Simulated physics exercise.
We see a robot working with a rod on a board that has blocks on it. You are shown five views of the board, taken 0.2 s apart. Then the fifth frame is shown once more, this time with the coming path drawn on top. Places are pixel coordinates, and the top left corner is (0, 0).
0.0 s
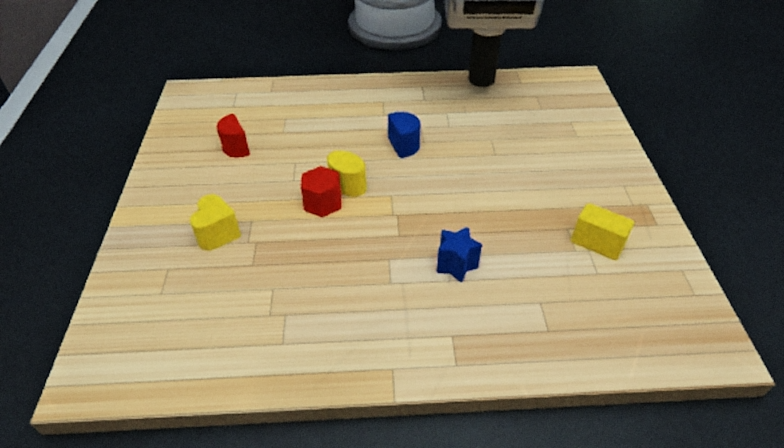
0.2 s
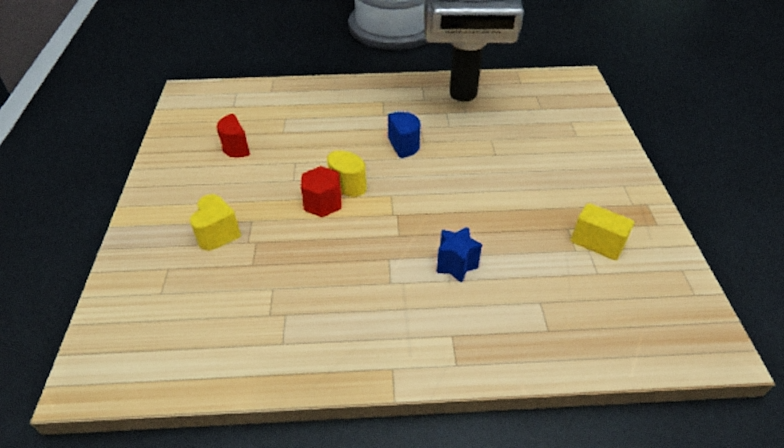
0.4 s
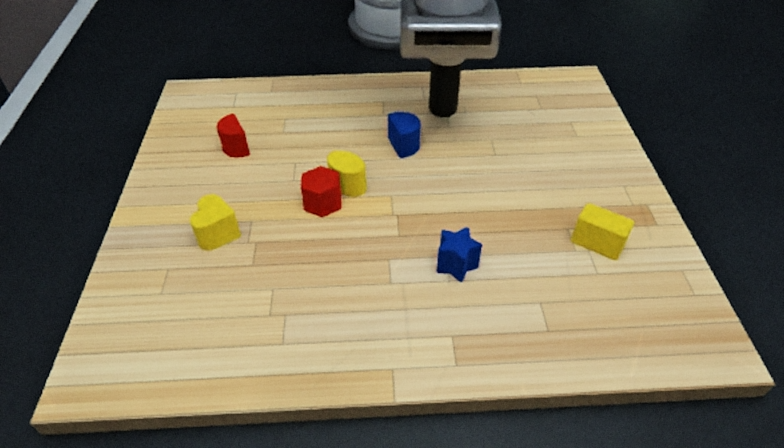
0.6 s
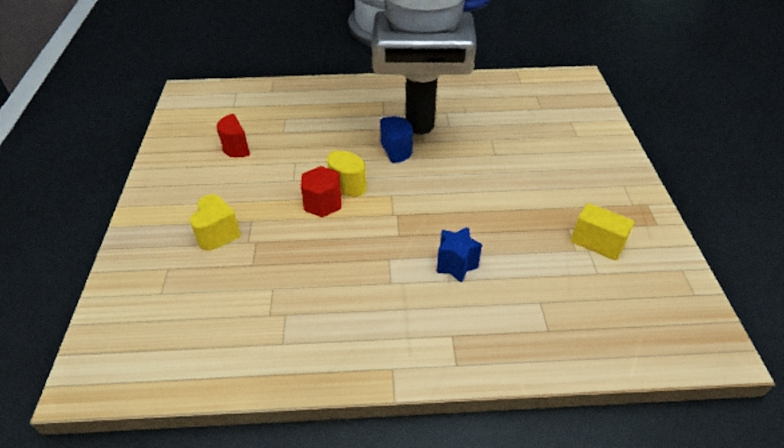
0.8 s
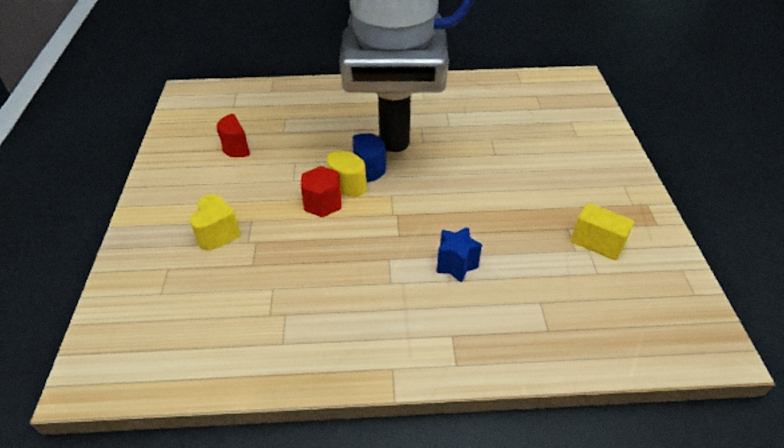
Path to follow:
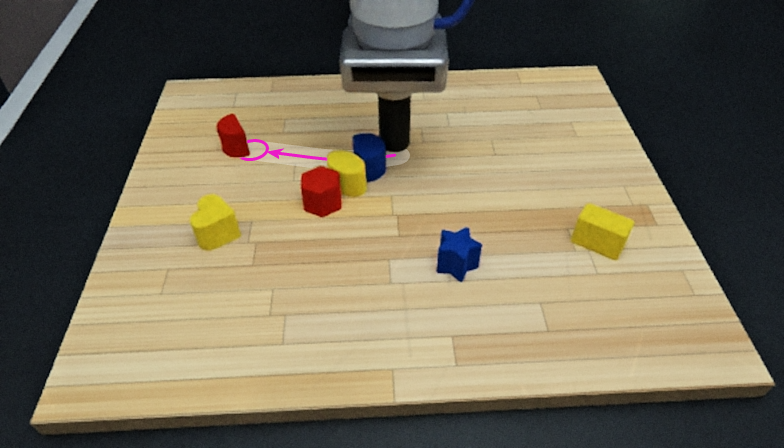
The clip opens on a wooden board holding red, yellow and blue blocks, with a robot's dark rod at the far edge. The rod moves left and toward the viewer, meets the blue half-round block, and pushes it a short way toward the yellow elliptical block beside the red hexagonal one.
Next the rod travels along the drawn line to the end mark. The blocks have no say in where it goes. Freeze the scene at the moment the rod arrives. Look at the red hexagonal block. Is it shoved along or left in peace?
By the end it has moved.
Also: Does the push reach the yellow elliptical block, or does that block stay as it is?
It shifts.
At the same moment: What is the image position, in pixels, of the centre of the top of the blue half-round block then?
If I read the scene right, the answer is (328, 156).
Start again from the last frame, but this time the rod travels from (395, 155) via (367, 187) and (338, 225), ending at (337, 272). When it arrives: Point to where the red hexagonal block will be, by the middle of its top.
For the centre of its top, I'd go with (234, 216).
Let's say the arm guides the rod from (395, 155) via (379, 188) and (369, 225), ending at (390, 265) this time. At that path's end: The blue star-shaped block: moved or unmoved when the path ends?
It keeps its position.
The drawn path runs from (395, 155) over (346, 160) and (298, 156) to (252, 150).
What follows on the original path. One third of the way, rod (345, 149); red hexagonal block (304, 192), turned 25° clockwise; yellow elliptical block (335, 176), turned 15° anticlockwise; blue half-round block (335, 156), turned 80° anticlockwise.
Two thirds of the way, rod (296, 145); red hexagonal block (303, 192), turned 25° clockwise; yellow elliptical block (335, 177), turned 20° anticlockwise; blue half-round block (328, 156), turned 100° anticlockwise.
At the end, rod (250, 139); red half-round block (222, 124), turned 20° clockwise; red hexagonal block (303, 192), turned 25° clockwise; yellow elliptical block (335, 177), turned 20° anticlockwise; blue half-round block (328, 156), turned 100° anticlockwise.
